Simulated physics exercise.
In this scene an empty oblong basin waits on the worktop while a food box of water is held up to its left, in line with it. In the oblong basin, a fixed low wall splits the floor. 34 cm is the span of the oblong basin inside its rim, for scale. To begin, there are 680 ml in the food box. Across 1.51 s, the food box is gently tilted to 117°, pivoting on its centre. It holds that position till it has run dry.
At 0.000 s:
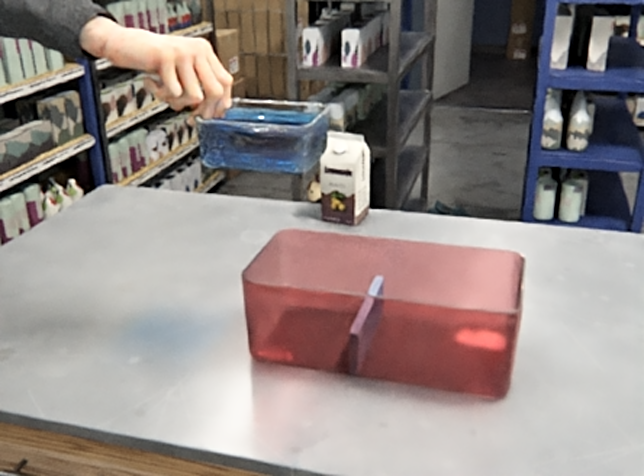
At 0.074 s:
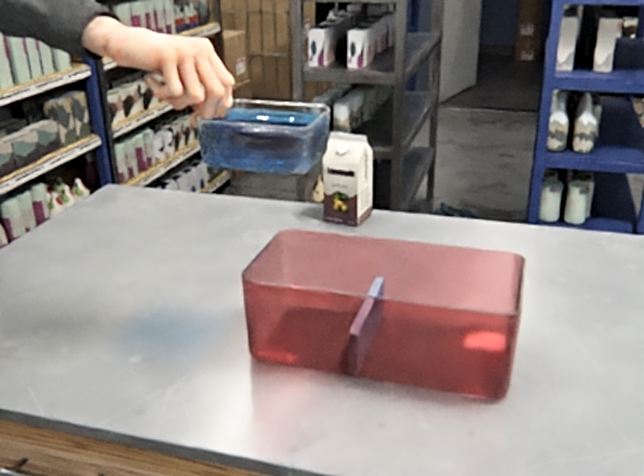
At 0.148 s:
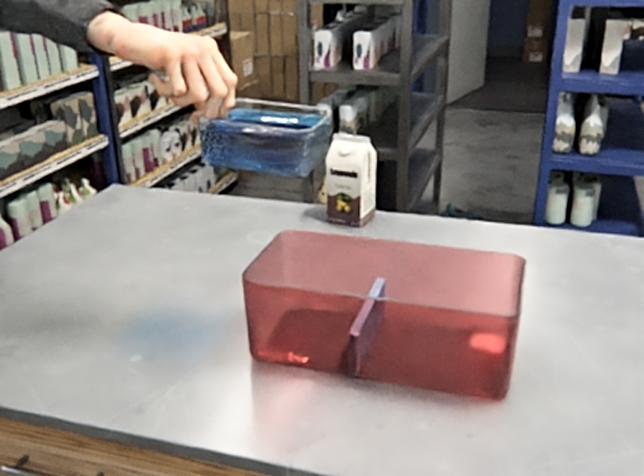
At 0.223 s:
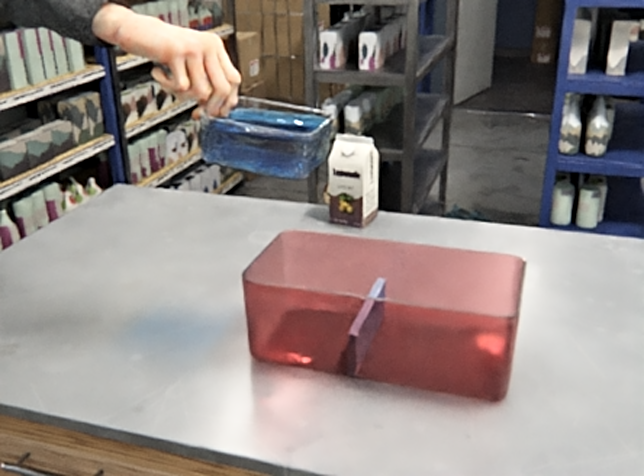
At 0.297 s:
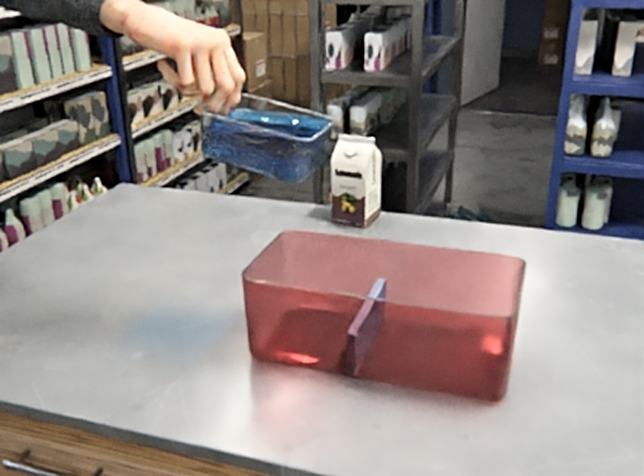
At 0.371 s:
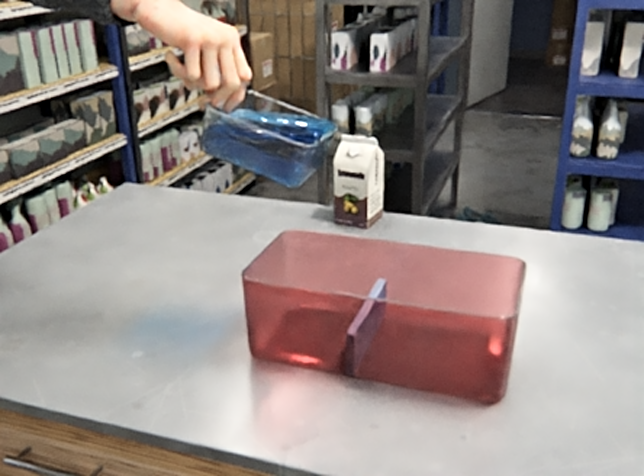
At the start, a hand holds a clear container of blue water almost level above a metal worktop, behind and left of an empty red oblong basin with a divider. The hand then gradually tilts the container, its right side dipping until the water reaches the right rim, while the basin stays still.
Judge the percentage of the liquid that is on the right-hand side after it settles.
My estimate is 65 %.
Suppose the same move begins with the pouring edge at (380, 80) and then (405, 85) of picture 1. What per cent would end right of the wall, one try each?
About 90 %, then about 95 %.
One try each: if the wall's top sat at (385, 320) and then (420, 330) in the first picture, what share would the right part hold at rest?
One try each: Around 50 percent and then around 10 percent.
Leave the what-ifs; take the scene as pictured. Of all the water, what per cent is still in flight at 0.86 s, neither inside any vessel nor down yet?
Near 34 per cent at that time.
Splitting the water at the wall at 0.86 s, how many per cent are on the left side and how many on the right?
Left roughly 5, right roughly 40.
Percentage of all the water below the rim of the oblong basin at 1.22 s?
About 92 per cent.
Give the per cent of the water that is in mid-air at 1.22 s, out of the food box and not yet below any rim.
About 4 per cent.
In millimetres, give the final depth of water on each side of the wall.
Once settled, the left stands around 10 mm and the right around 16 mm.
Then, 0.86 s in, the tilt is 72° and 22 per cent is still to pour, 5 is left of the wall and 40 right of it.
Then, 1.22 s in, the tilt is 107° and 2 per cent is still to pour, 28 is left of the wall and 65 right of it.
Then, 1.60 s in, the tilt is 117° and 0 per cent is still to pour, 34 is left of the wall and 65 right of it.
Then, 2.01 s in, the tilt is 117° and 0 per cent is still to pour, 34 is left of the wall and 65 right of it.
Finally, 34 per cent lies left of the wall, 65 right of it and 1 outside.
